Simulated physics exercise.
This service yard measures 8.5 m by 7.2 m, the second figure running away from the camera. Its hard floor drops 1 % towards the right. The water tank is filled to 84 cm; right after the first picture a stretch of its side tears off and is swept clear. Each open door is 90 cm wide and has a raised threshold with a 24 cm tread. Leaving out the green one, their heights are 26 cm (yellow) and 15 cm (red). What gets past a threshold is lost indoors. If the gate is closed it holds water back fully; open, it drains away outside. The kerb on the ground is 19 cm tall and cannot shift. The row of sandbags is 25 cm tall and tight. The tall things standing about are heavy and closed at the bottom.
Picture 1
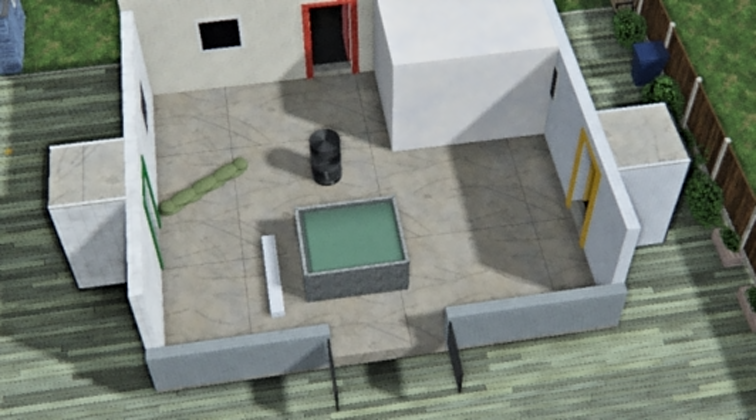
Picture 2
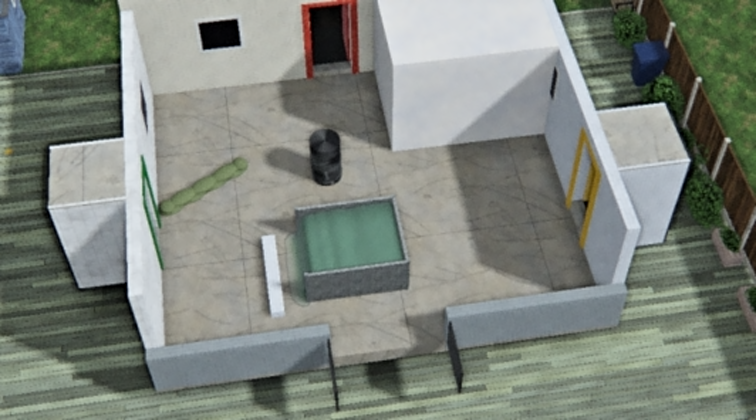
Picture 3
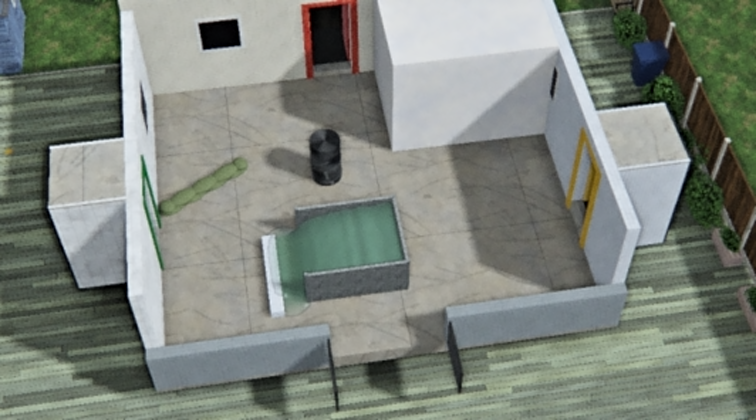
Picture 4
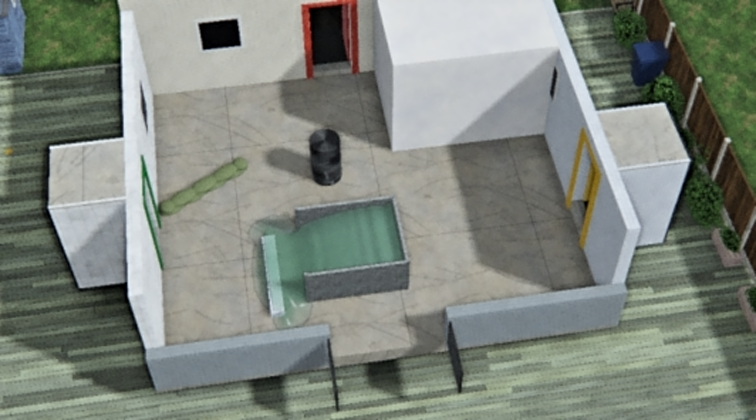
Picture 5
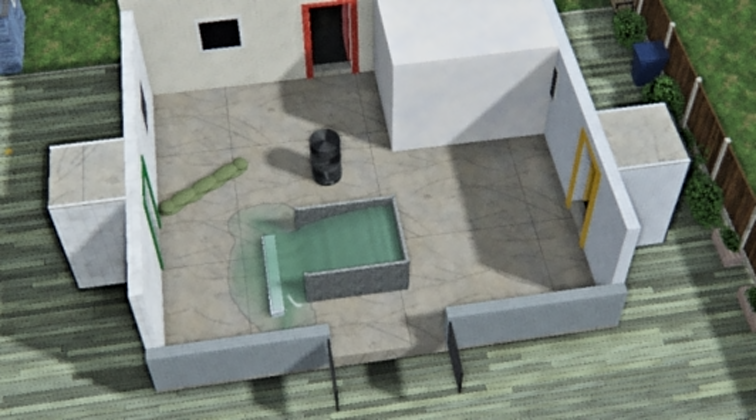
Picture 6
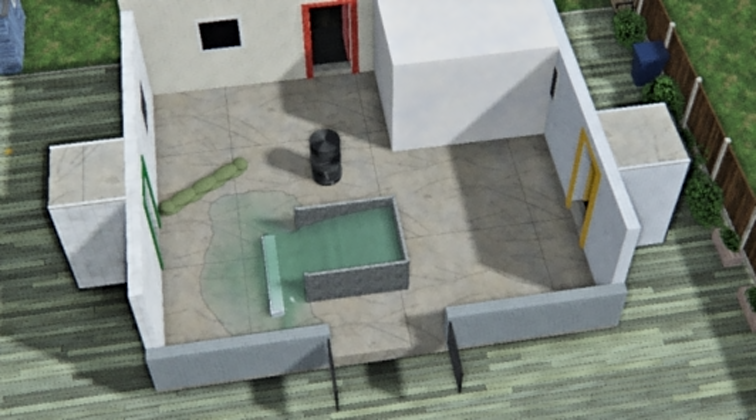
In this clip, the left side of a gray water tank in a walled yard opens up, and greenish water pours out, meets a low white barrier, flows around it, and spreads leftward across the floor in a widening sheet.
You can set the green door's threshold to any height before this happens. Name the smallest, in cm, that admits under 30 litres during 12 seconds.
At least 18 cm or so.
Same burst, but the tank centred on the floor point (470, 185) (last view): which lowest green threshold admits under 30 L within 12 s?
Some 24 cm.
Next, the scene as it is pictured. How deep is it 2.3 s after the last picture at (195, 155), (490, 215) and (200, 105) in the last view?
About 0, 0 and 0 cm.
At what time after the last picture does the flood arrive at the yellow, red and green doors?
Yellow 6.0 s, red 2.6 s, green 0.4 s.
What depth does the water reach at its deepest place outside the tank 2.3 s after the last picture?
Roughly 22 cm.
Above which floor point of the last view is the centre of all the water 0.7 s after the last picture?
Near (293, 269).
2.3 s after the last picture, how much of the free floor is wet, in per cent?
Near 45 per cent is wet.
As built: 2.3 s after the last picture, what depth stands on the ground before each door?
In cm: Yellow 0, red 0, green 17.
Then, 0.7 s after the last picture water covers 25 % of the floor, deepest (50 cm) near (281, 274); 16 cm at the green door, 5 litres in over its 7 cm threshold.
Then, 2.3 s after the last picture water covers 45 % of the floor, deepest (22 cm) near (234, 359); 17 cm at the green door, 128 litres in over its 7 cm threshold.
Then, 11.3 s after the last picture water covers 90 % of the floor, deepest (8 cm) near (376, 87); 5 cm at the green door, 173 litres in over its 7 cm threshold.
At the green door as built, the water peaked near 25 cm, 1.1 s after the last picture.
With a threshold of 15 cm, 50 litres would have come in within the 12 s; with 21 cm, 14 litres. So under 30 litres takes about 18 cm.
